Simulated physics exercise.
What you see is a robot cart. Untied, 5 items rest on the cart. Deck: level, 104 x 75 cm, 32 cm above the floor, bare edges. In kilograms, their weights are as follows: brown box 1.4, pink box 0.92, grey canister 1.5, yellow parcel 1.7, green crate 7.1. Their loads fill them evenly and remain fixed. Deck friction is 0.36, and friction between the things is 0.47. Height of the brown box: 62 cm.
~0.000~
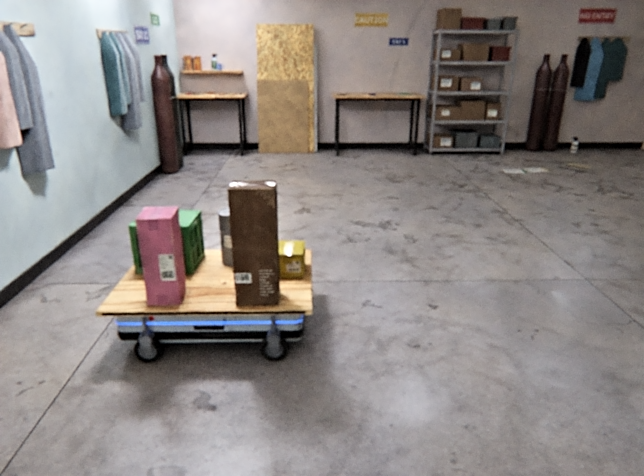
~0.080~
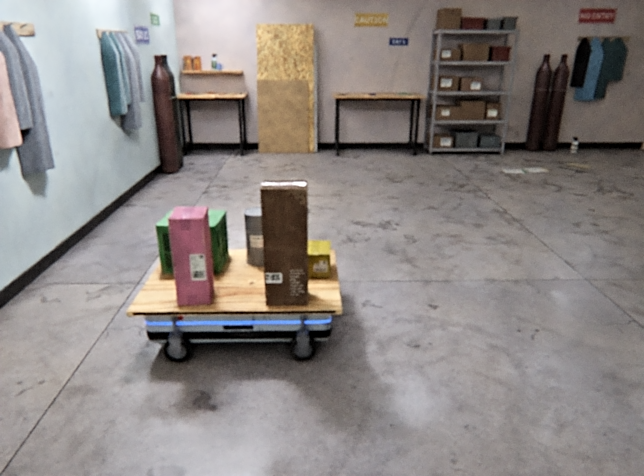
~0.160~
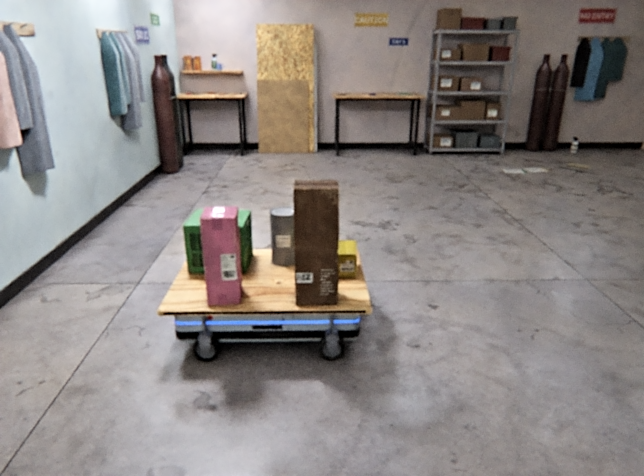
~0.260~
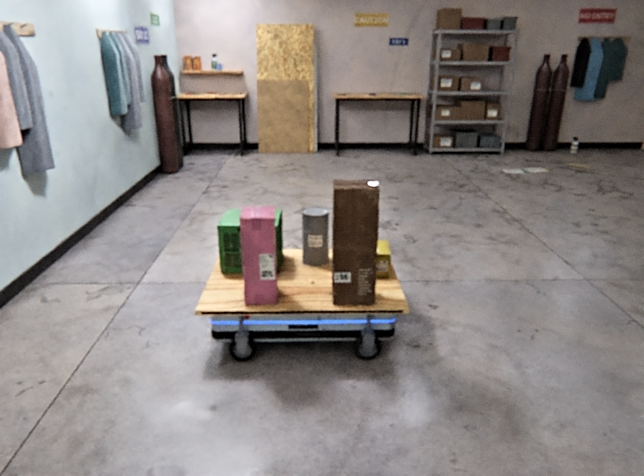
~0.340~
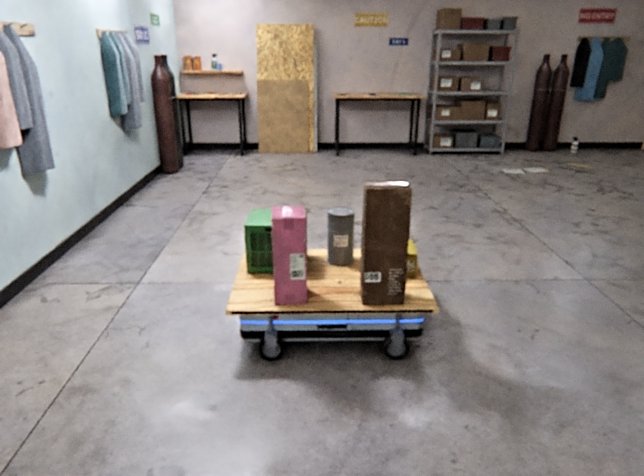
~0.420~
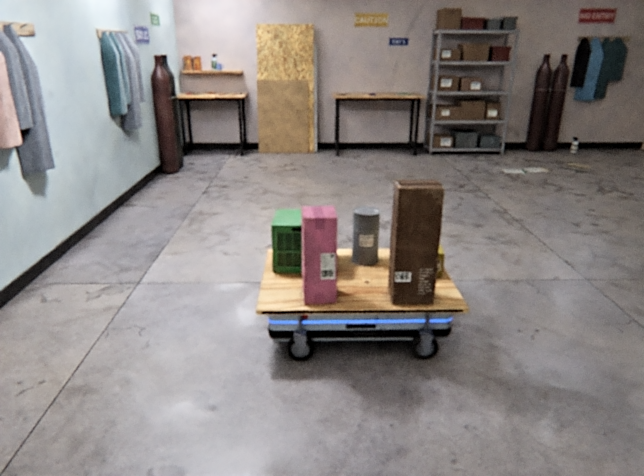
Robot cart carrying a tall brown box, pink box, green crate, grey canister and yellow parcel, rolling rightward across a concrete floor.
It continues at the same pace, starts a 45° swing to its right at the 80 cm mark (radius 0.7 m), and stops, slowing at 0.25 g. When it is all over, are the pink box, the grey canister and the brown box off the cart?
The pink box is still aboard, the grey canister ends off the deck, the brown box is still aboard.
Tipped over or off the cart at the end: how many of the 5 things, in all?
So, 4 in all.
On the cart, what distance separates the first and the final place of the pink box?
About 10 cm.
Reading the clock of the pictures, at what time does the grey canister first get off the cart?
0.7 s, roughly.
By 0.62 s, 118 cm covered, turned 19°; brown box tilted 9° near (488, 246); grey canister 12 cm from its spot near (435, 239); pink box 4 cm from its spot near (384, 258).
By 0.82 s, 156 cm covered, turned 44°; grey canister and yellow parcel now off the cart; brown box tilted 51° near (559, 270); pink box 10 cm from its spot near (440, 270).
By 1.02 s, 191 cm covered, turned 45°; brown box on its side near (629, 323); pink box 10 cm from its spot near (508, 293); green crate 21 cm from its spot.
By 1.52 s, 237 cm covered, turned 45°; green crate now off the cart; brown box on its side; pink box 10 cm from its spot near (624, 333).
When it is over (2.3 s), off the cart, grey canister, yellow parcel and green crate; lying over on the cart, brown box; not toppled but over 10 cm from the start, pink box. In the last view, pink box near (629, 334), grey canister near (632, 326).
